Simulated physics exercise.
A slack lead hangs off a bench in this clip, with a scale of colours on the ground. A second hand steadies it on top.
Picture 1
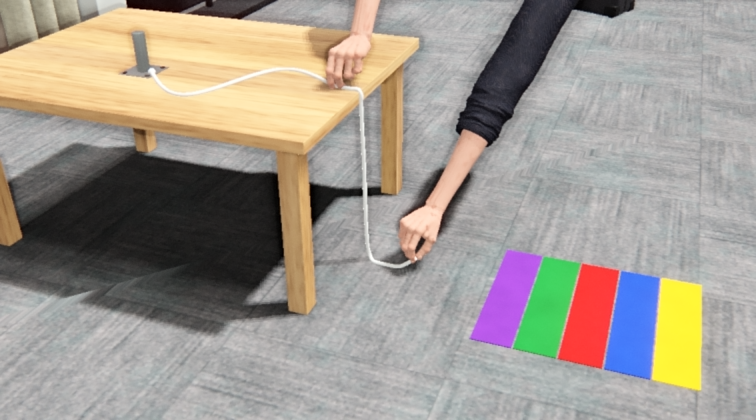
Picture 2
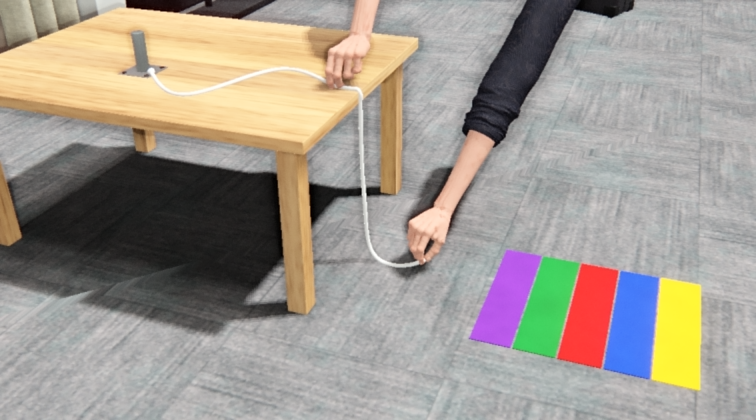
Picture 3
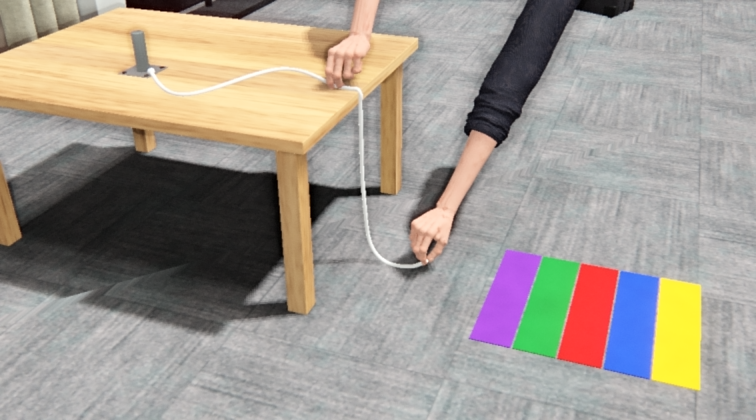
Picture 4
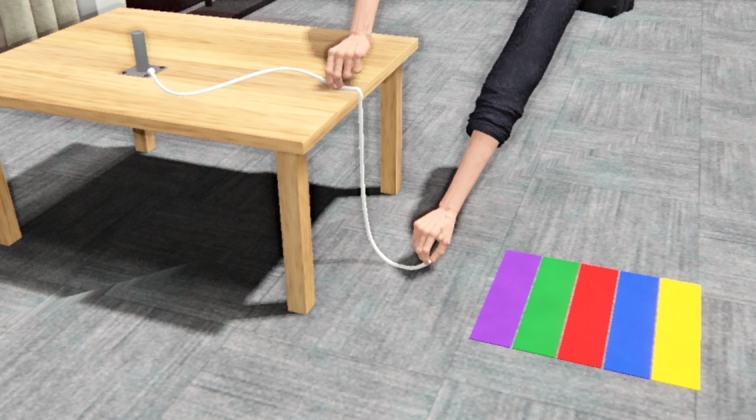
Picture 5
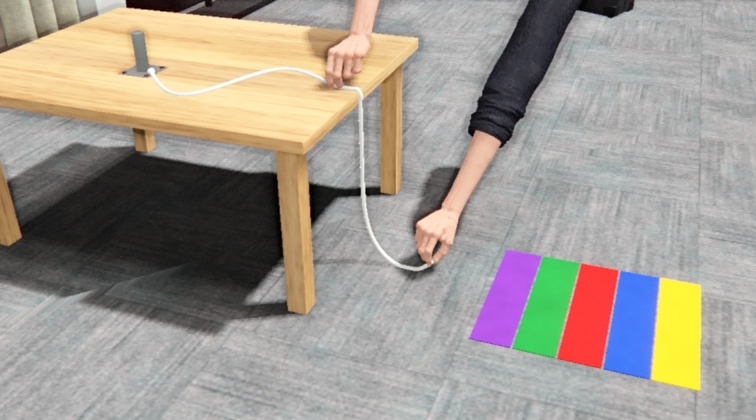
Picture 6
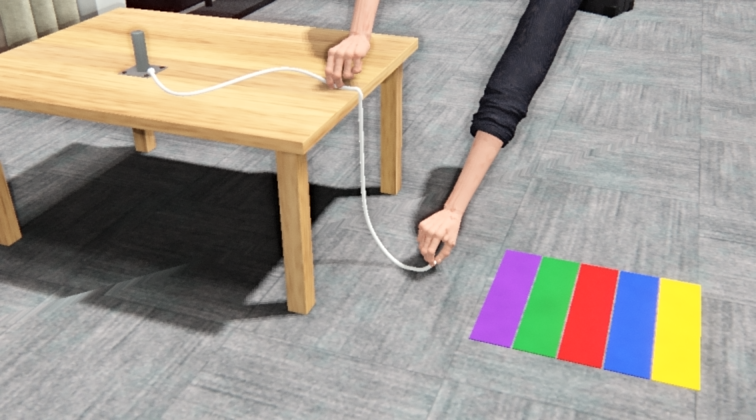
A white cord runs across a light wooden table and hangs in a slack curve over its edge, seen from above at an angle in a room with grey patterned carpet. One hand holds it at the table's edge, another grips its low end, and purple, green, red, blue and yellow strips lie at right. The lower hand moves the end slightly rightward while the view stays still.
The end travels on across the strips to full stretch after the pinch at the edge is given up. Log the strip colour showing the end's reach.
Reach: Blue strip.
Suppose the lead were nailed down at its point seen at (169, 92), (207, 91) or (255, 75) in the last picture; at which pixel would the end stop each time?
Readings in order - (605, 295), (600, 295), (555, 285).
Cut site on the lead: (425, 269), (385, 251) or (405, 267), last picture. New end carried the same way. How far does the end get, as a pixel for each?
Approximate pixels, cut by cut: (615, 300); (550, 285); (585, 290).
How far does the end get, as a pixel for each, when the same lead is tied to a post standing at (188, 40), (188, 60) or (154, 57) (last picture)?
Results per try: (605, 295); (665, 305); (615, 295).
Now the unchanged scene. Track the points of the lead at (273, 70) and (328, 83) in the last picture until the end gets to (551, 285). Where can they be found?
They end up somewhere around (326, 90) and (372, 141).
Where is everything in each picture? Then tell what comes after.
End (415, 258); purple (497, 325); green (540, 334); red (584, 343); blue (630, 354); yellow (677, 364), in the first frame.
End (424, 260); lead through (158, 83) (220, 87) (293, 70) (352, 89) (362, 167) (368, 240), in the second frame.
End (427, 260), in the third frame.
End (429, 261); lead through (158, 83) (220, 87) (293, 70) (352, 89) (362, 167) (371, 241), in the fourth frame.
End (432, 261), in the fifth frame.
End (435, 262); lead through (158, 83) (220, 87) (293, 70) (352, 89) (362, 167) (377, 240), in the sixth frame.
Early on, end near (551, 285); over green.
Midway, end near (605, 295); over red.
At the end of the slack, end near (636, 302); over blue. It gets as far as the blue strip.
